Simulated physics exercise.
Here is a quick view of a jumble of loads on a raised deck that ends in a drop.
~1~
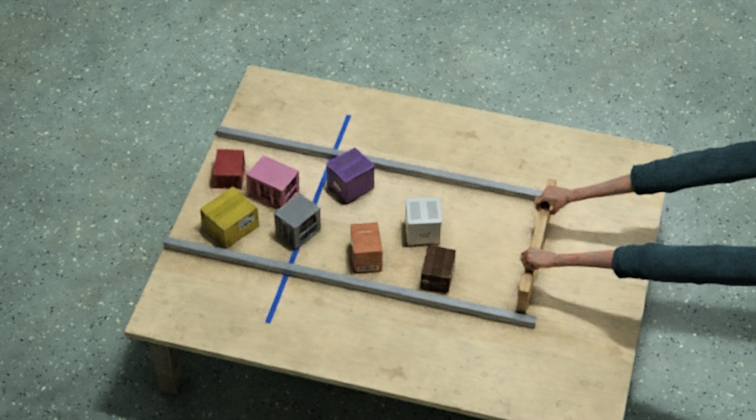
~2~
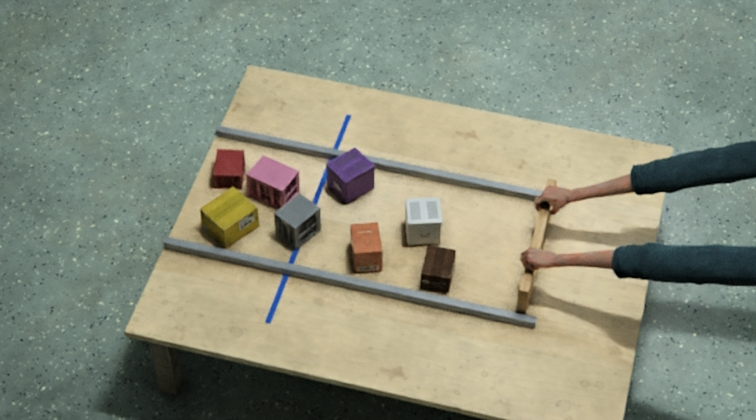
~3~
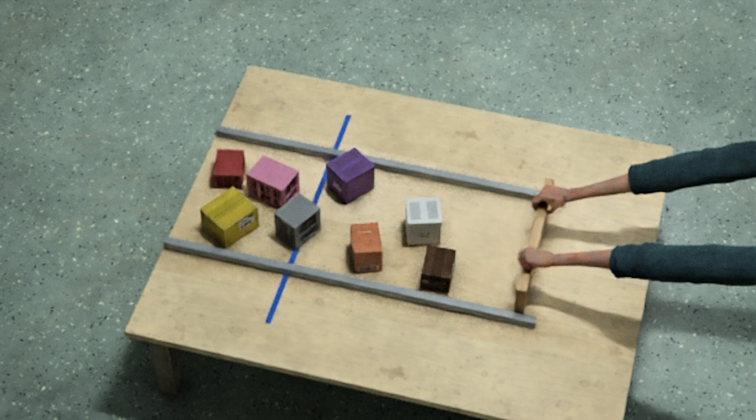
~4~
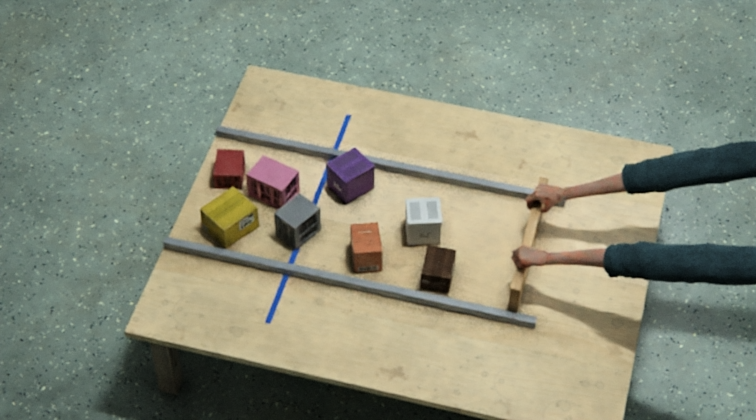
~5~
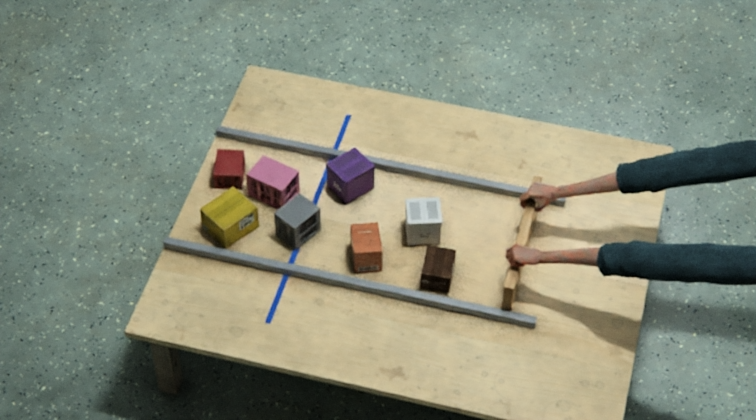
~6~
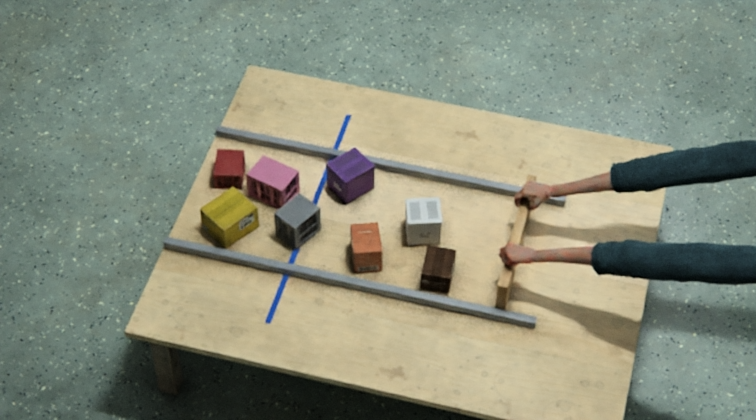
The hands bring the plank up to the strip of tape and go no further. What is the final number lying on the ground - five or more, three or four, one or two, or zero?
The ones going over the edge come to none at all, I'd say.
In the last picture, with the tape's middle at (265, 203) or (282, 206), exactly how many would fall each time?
The first try gives 2 and the second gives 1.
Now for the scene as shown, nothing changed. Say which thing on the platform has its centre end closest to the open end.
That one's the yellow parcel.
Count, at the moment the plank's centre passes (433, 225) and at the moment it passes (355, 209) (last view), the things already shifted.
Answer - first 2, then 5.
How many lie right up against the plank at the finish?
Result: 3 in all.
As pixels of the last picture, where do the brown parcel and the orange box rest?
The brown parcel settles near (284, 236); as for the orange box, near (259, 221).
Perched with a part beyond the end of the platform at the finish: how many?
It totals 1.
Soon after, none off yet; red crate at rest near (230, 169); yellow parcel at rest near (230, 218); pink crate at rest near (273, 183).
In the end, the number that fall off is zero.
